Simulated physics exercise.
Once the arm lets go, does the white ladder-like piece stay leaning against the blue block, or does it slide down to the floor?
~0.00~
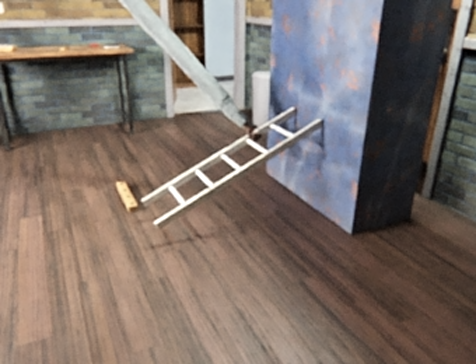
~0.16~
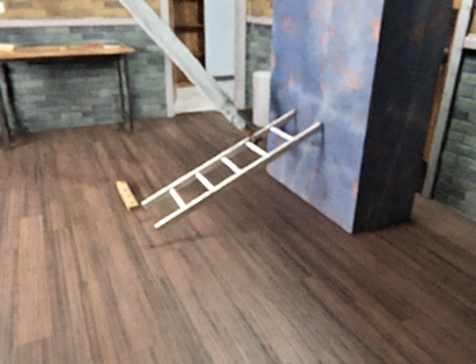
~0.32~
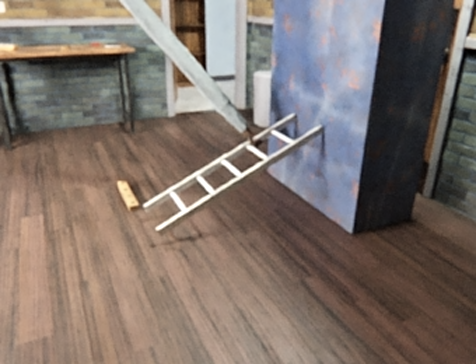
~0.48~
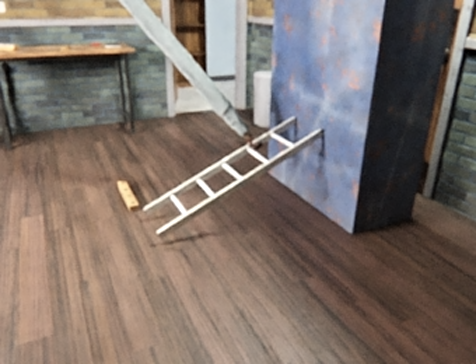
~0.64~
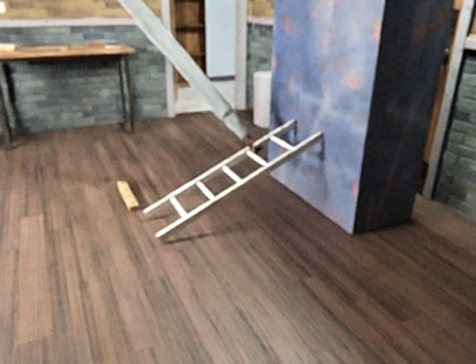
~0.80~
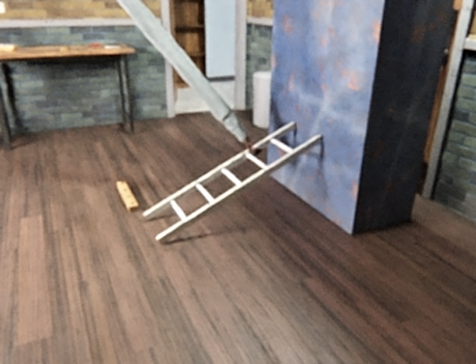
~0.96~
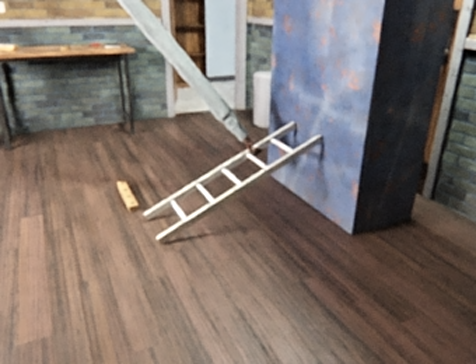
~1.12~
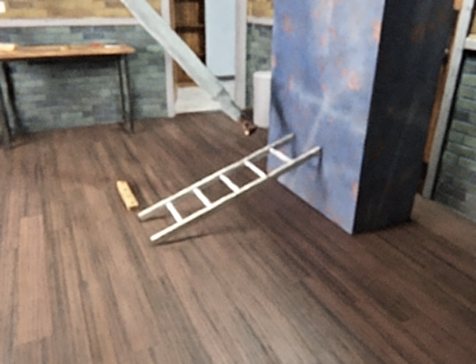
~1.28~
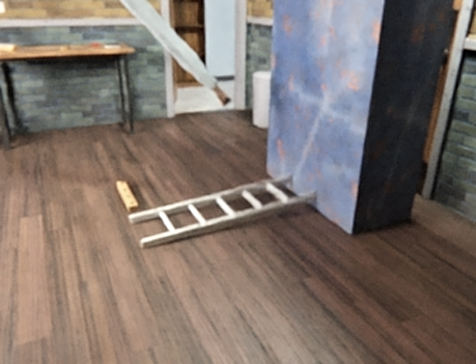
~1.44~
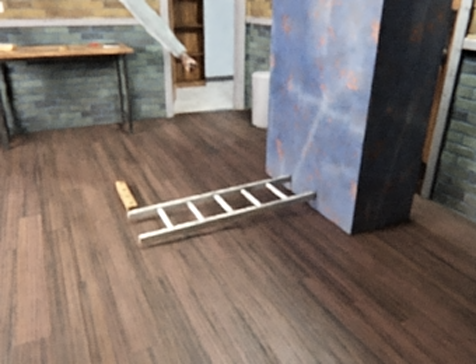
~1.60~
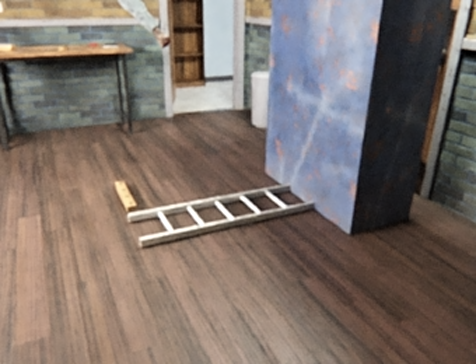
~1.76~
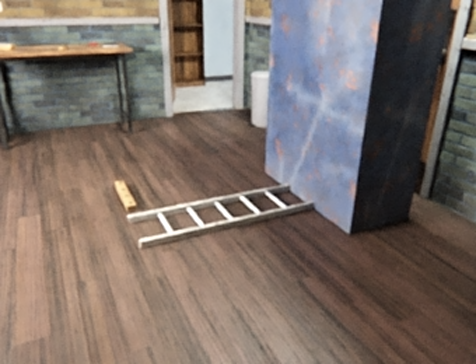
It slides down to the floor. Its upper end slips down the blue face, its lower end shifts slightly left, and it ends up lying flat.
At the start, a pale arm reaches in from the upper left and holds a white, ladder-like piece at a low slant against a mottled blue block, with a short wooden batten on the dark plank floor near its lower end. The arm keeps it there for a while, with only slight shifts. Then the arm lets go and draws back, and the upper end slips down the blue face while the lower end slides a little to the left. The arm withdraws out of view. The white piece ends lying flat on the floor between the batten and the block, and the batten has stayed put.
